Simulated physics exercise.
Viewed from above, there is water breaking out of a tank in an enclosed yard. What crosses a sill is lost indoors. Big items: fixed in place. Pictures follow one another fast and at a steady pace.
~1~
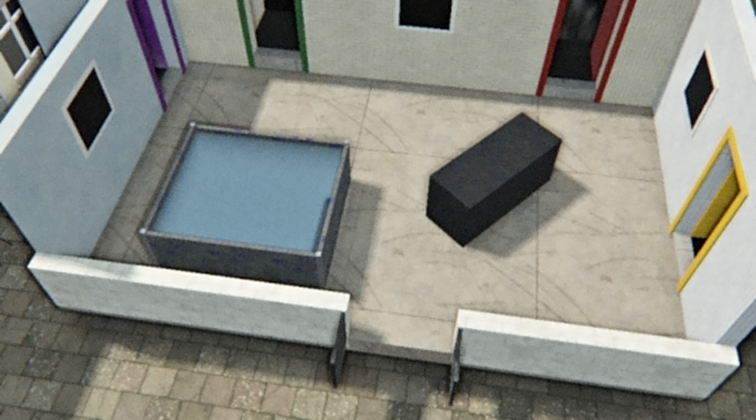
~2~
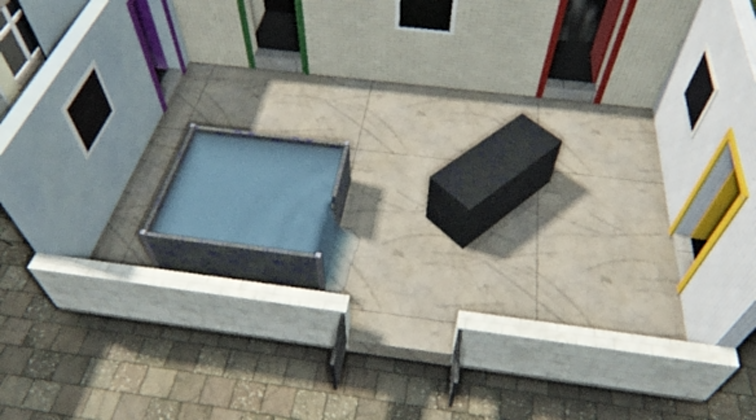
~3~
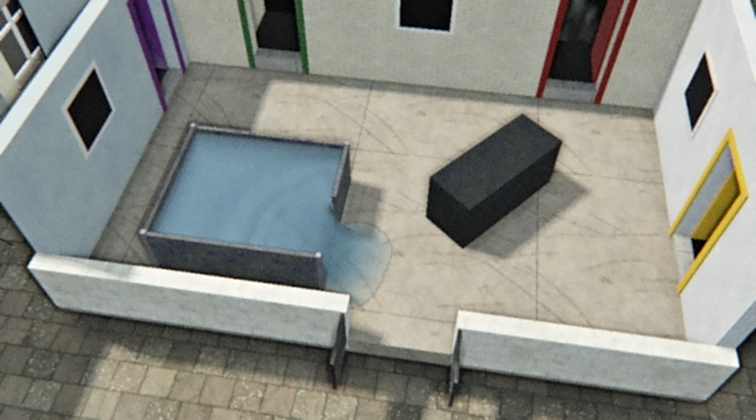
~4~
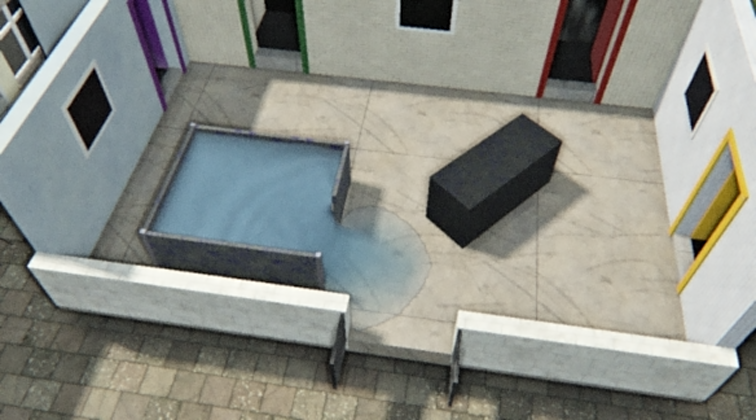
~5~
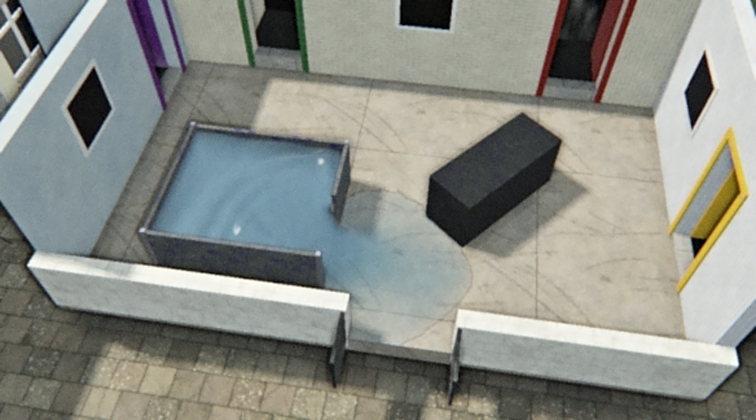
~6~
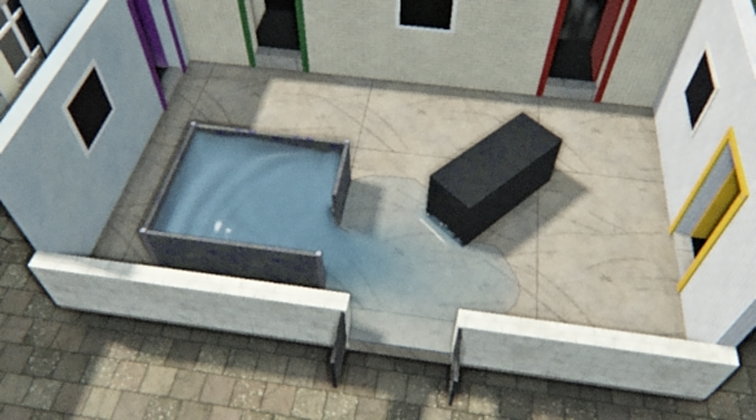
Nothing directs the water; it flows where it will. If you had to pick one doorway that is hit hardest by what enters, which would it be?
The yellow doorway takes the most.
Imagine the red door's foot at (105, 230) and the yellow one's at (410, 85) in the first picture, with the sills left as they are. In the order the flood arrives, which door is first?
Answer: The yellow door.
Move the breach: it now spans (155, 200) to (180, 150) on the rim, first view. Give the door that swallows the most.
Greatest inflow: The purple one.
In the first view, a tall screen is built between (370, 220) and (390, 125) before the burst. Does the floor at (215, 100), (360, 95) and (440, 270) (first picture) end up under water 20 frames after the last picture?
Going through them in order, I get high and dry, high and dry and inundated.
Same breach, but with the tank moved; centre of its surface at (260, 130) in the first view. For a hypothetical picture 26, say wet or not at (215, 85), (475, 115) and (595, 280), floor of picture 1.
Log, spots in order: Unwetted / taken by the flood / taken by the flood.
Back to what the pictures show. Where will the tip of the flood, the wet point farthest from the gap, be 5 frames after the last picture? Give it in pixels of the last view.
Estimated pixel: (686, 344).
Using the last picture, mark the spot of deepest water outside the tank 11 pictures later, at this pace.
Near (675, 367).
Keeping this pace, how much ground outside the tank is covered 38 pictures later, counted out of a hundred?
Close to 60 percent, by my reckoning.
A moment on, water covers 25 % of the floor; purple door not reached, green door not reached, red door not reached, yellow door not reached.
Next, water covers 35 % of the floor; purple door not reached, green door not reached, red door not reached, yellow door a trickle in.
Then, water covers 50 % of the floor; purple door not reached, green door not reached, red door wet at the sill, nothing in, yellow door some in.
Later, water covers 60 % of the floor; purple door not reached, green door wet at the sill, nothing in, red door wet at the sill, nothing in, yellow door some in.
In the end, water covers 90 % of the floor; purple door wet at the sill, nothing in, green door wet at the sill, nothing in, red door wet at the sill, nothing in, yellow door a lot in; the yellow door has let in the most.
